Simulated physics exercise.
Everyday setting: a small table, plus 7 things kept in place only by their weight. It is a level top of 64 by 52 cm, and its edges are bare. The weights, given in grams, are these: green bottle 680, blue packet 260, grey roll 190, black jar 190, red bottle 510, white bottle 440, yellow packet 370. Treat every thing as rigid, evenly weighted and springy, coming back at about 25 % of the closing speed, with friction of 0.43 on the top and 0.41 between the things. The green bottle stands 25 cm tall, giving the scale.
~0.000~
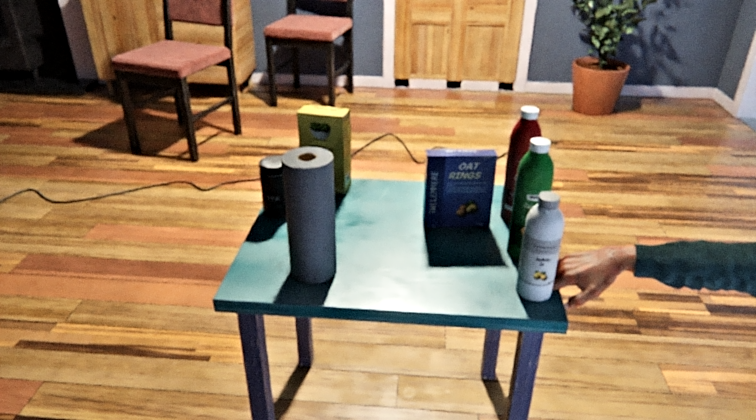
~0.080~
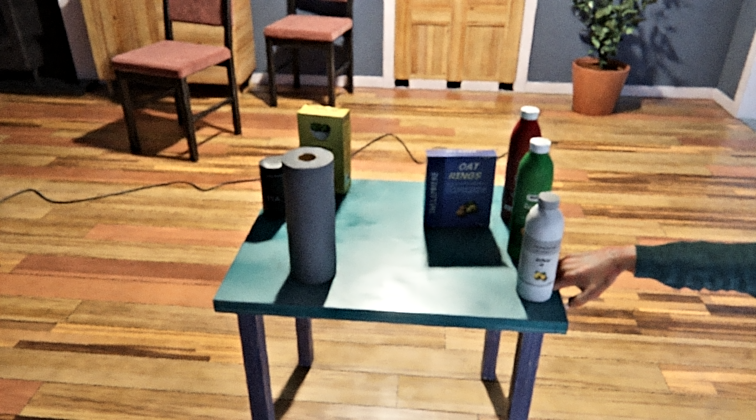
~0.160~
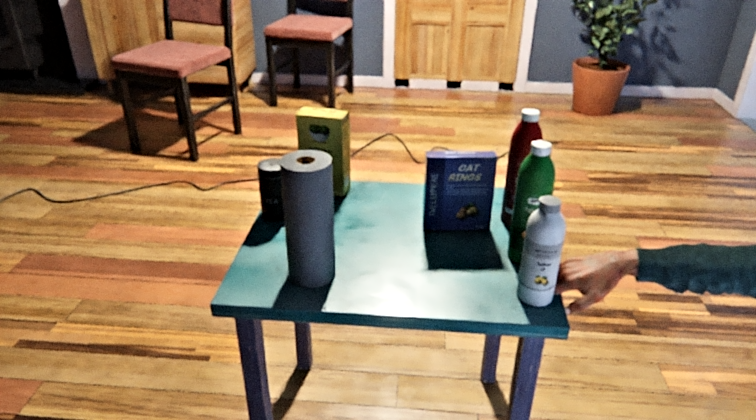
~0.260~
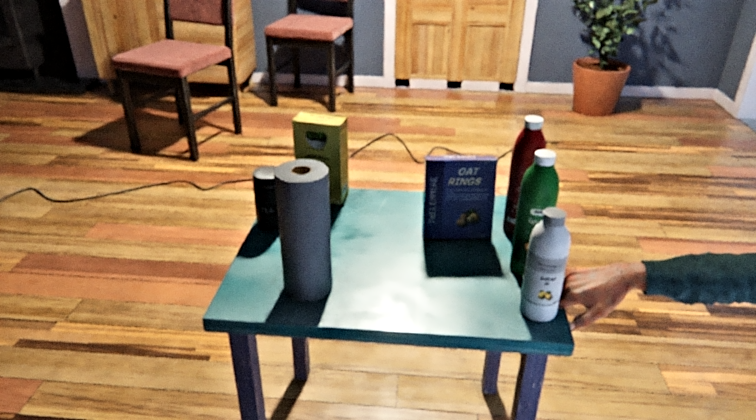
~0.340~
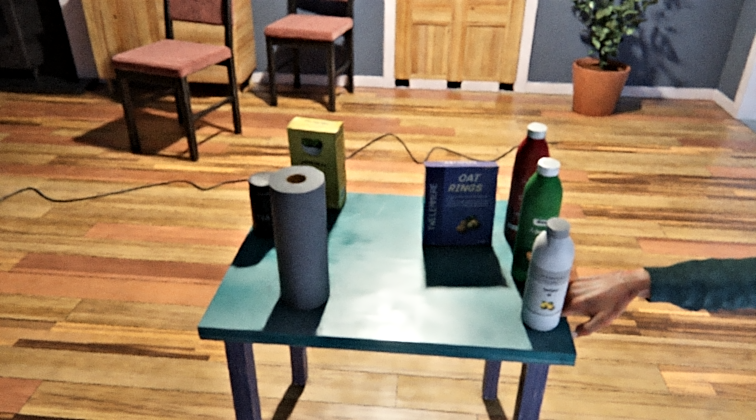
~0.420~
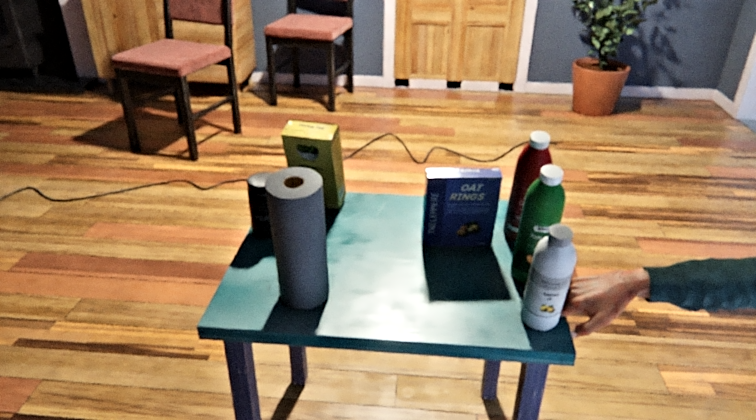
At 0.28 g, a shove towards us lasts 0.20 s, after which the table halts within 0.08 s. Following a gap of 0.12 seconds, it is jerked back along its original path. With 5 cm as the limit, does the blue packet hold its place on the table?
I expect it will get far.
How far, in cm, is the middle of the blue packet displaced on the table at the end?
Roughly 13 centimetres.
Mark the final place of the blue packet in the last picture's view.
End position: Roughly (463, 243).
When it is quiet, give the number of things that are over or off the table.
That gives 6.
Around 0.72 s, white bottle now off the table; blue packet on its side near (465, 246); red bottle at 59° to upright.
Around 0.92 s, blue packet on its side near (464, 243); green bottle on its side; red bottle at 68° to upright.
Around 1.22 s, blue packet on its side near (463, 243); green bottle on its side; red bottle at 74° to upright.
Finally (2.8 s), off the table, white bottle; on their side or leaning hard on the table, green bottle, blue packet, grey roll, red bottle and yellow packet; black jar still in place (within 5 cm). Final places as that camera would see them, blue packet near (463, 243).
